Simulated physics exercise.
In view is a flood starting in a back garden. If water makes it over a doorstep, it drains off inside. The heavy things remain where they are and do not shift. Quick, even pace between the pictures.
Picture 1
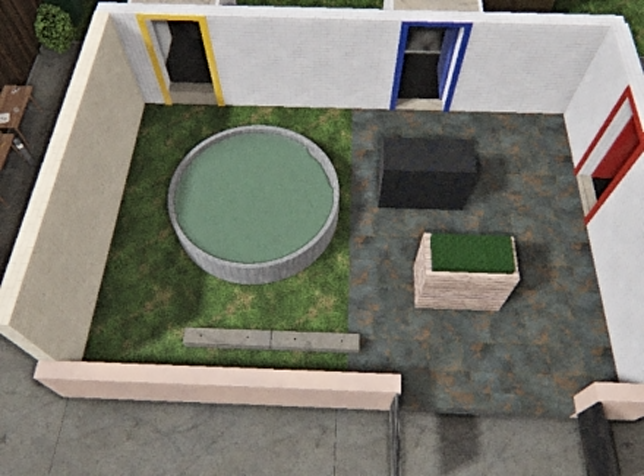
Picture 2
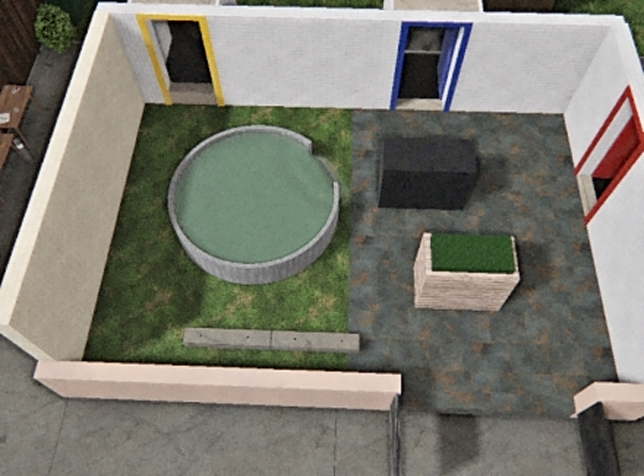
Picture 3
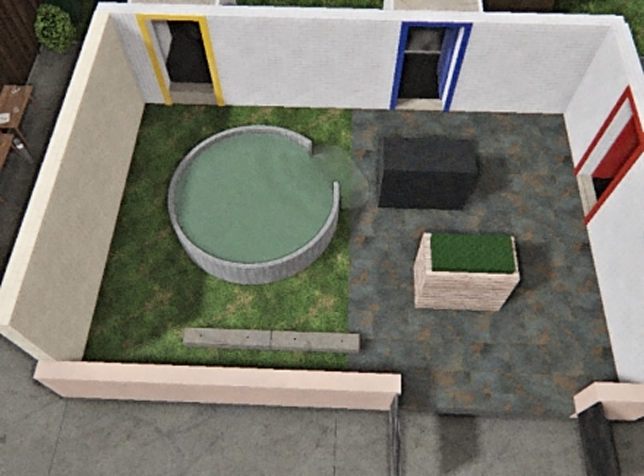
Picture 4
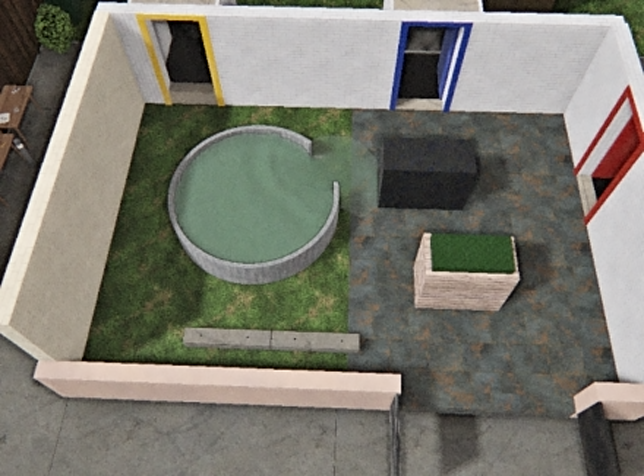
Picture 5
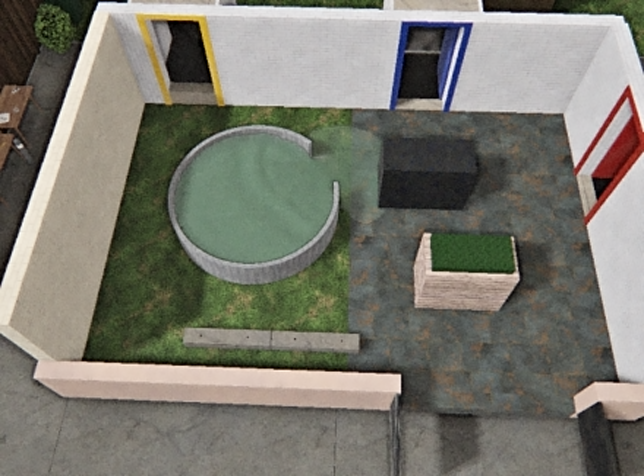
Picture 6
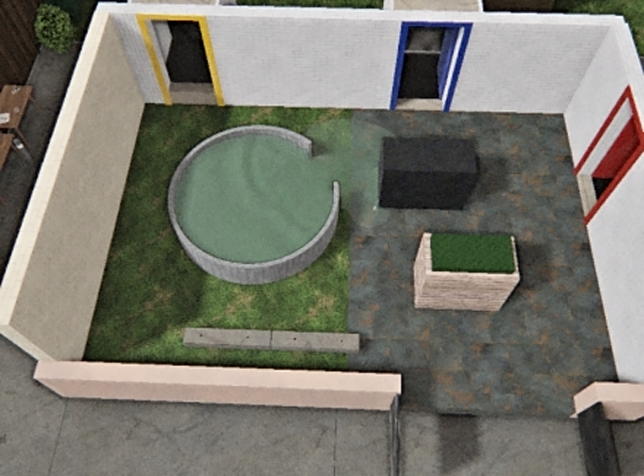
A round tank of green water stood whole in a walled yard, then a gap opened in its right side and water spilled out across the grass toward the black block, spreading thinly beside it.
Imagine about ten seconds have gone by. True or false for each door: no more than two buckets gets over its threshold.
The blue door - false; the red door - false; the yellow door - true.
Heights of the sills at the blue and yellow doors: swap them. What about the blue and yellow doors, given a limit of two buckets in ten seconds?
Result - the blue door remains within bounds, and the yellow door remains within bounds.
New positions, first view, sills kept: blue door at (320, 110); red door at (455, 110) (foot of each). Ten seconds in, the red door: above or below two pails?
Looks like the red one spills past the mark.
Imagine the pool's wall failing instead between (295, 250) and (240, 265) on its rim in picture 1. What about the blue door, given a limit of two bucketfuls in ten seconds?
I reckon the blue one doesn't reach it.
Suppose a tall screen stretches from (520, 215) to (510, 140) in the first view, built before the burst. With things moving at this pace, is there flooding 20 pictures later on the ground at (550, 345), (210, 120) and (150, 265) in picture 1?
Taking them in order, I'd say parched, parched and parched.
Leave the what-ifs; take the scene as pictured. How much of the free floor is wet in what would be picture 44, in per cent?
The answer is around 70 per cent.
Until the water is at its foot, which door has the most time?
Last in line is the door marked yellow.
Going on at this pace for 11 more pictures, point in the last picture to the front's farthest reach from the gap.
Close to (561, 118).
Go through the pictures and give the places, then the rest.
The first frame shows the round tank at (254, 194) is whole and still.
In the second frame, the front is at (346, 200), out from the gap at (325, 176).
In the third frame, water pours out at (325, 176) and has run to (363, 198).
In the fourth frame, the front is at (357, 143), out from the gap at (325, 177).
In the fifth frame, water pours out at (325, 176) and has run to a hidden place.
In the sixth frame, water pours out at (325, 176) and has run to a hidden place.
A moment on, water covers 15 % of the floor; the blue door under two buckets in, the red door not reached, the yellow door not reached.
Next, water covers 30 % of the floor; the blue door over two buckets in, the red door not reached, the yellow door not reached.
Then, water covers 40 % of the floor; the blue door far over two buckets in, the red door wet at the sill, nothing in, the yellow door not reached.
Later, water covers 70 % of the floor; the blue door far over two buckets in, the red door over two buckets in, the yellow door wet at the sill, nothing in.
In the end, water covers 85 % of the floor; the blue door far over two buckets in, the red door over two buckets in, the yellow door wet at the sill, nothing in.
